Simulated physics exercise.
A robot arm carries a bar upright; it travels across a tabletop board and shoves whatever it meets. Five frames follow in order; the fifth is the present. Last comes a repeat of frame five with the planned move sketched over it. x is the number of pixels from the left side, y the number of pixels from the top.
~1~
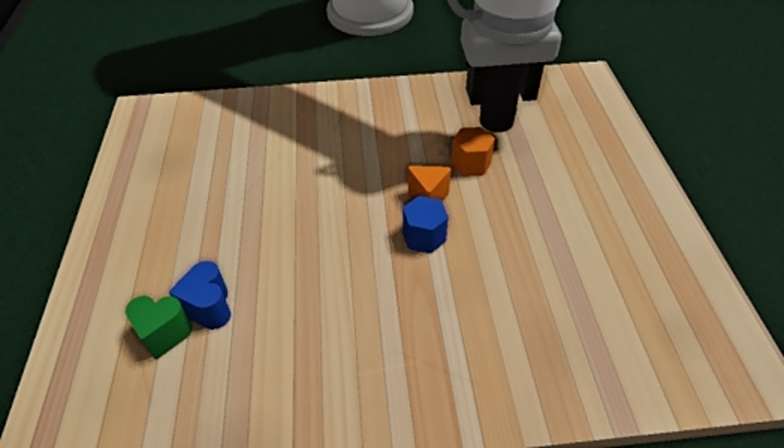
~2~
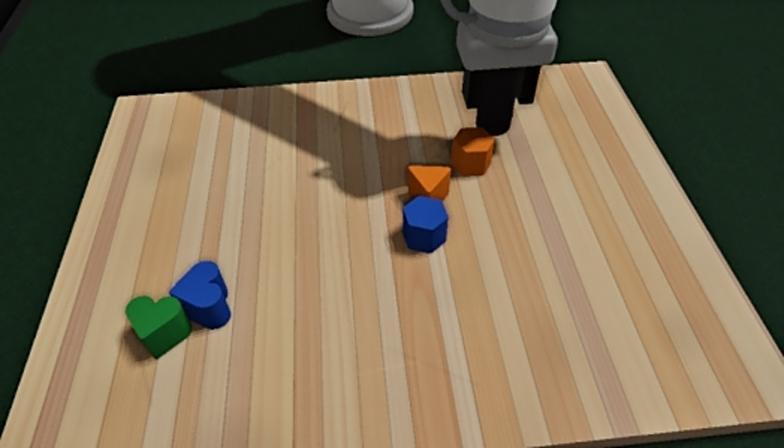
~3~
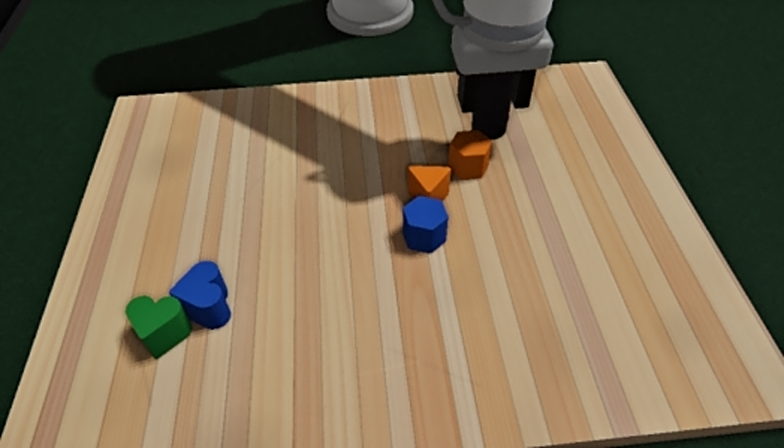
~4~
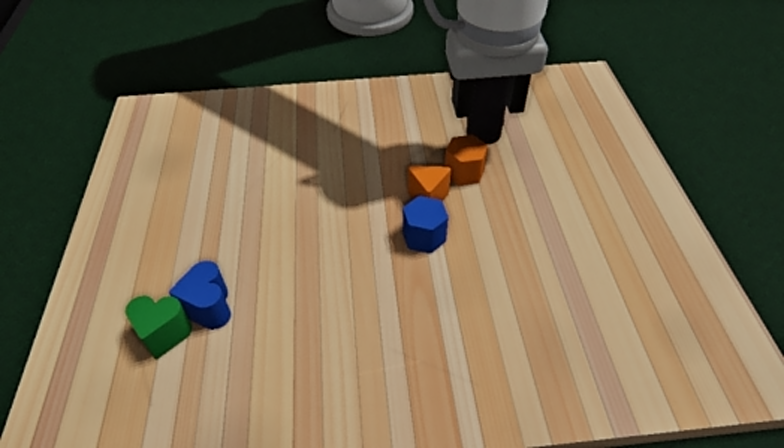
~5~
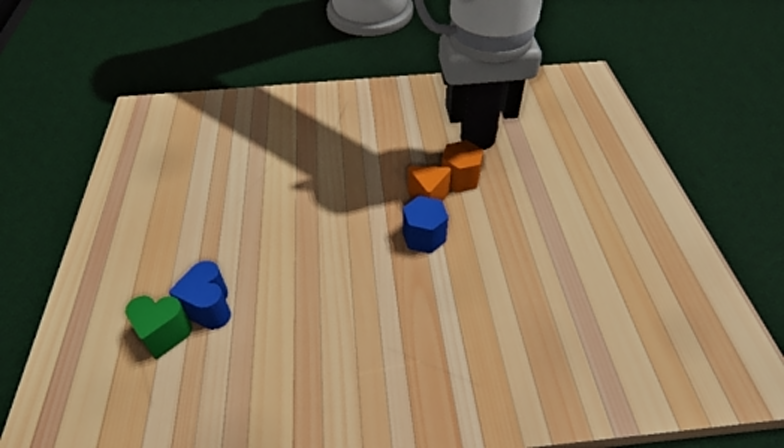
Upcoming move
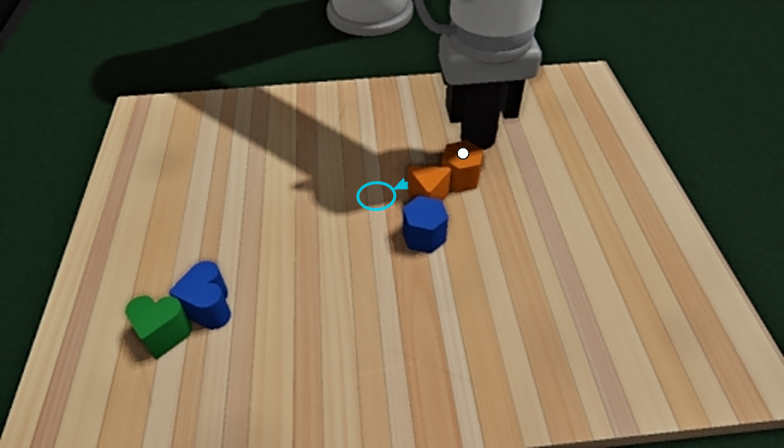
A robot arm with a dark, blunt tip reaches down at the far edge of a striped wooden board on a dark green surface, seen from above at an angle by a still camera. An orange hexagonal block, an orange triangular piece and a blue hexagonal block sit near the upper middle, with green and blue heart-shaped blocks at lower left. The tip slides slightly left and nearer, pushing the orange hexagonal block a short way toward the triangular piece, while the others stay still.
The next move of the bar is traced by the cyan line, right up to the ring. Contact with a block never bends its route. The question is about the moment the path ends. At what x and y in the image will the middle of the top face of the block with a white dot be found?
It comes to (449, 174).
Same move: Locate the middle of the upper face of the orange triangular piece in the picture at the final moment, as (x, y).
The point I'd pick in the picture is (421, 190).
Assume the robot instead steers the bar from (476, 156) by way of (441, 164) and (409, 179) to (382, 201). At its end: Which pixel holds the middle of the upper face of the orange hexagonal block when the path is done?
If I read the scene right, the answer is (448, 168).
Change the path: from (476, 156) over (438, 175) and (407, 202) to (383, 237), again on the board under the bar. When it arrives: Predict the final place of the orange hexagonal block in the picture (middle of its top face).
The centre of its top face lies at (449, 185).
The line goes from (476, 156) to (376, 196); the dot is on the orange hexagonal block.
The first path, step by step. One third of the way, bar (445, 153); orange triangular piece (427, 185), turned 50° clockwise; orange hexagonal block (452, 170), turned 50° anticlockwise.
Two thirds of the way, bar (410, 166); blue hexagonal block (423, 216), turned 15° anticlockwise; orange triangular piece (421, 190), turned 55° clockwise; orange hexagonal block (449, 174), turned 70° anticlockwise.
At the end, bar (376, 180); blue hexagonal block (423, 216), turned 15° anticlockwise; orange triangular piece (421, 190), turned 55° clockwise; orange hexagonal block (449, 174), turned 70° anticlockwise.
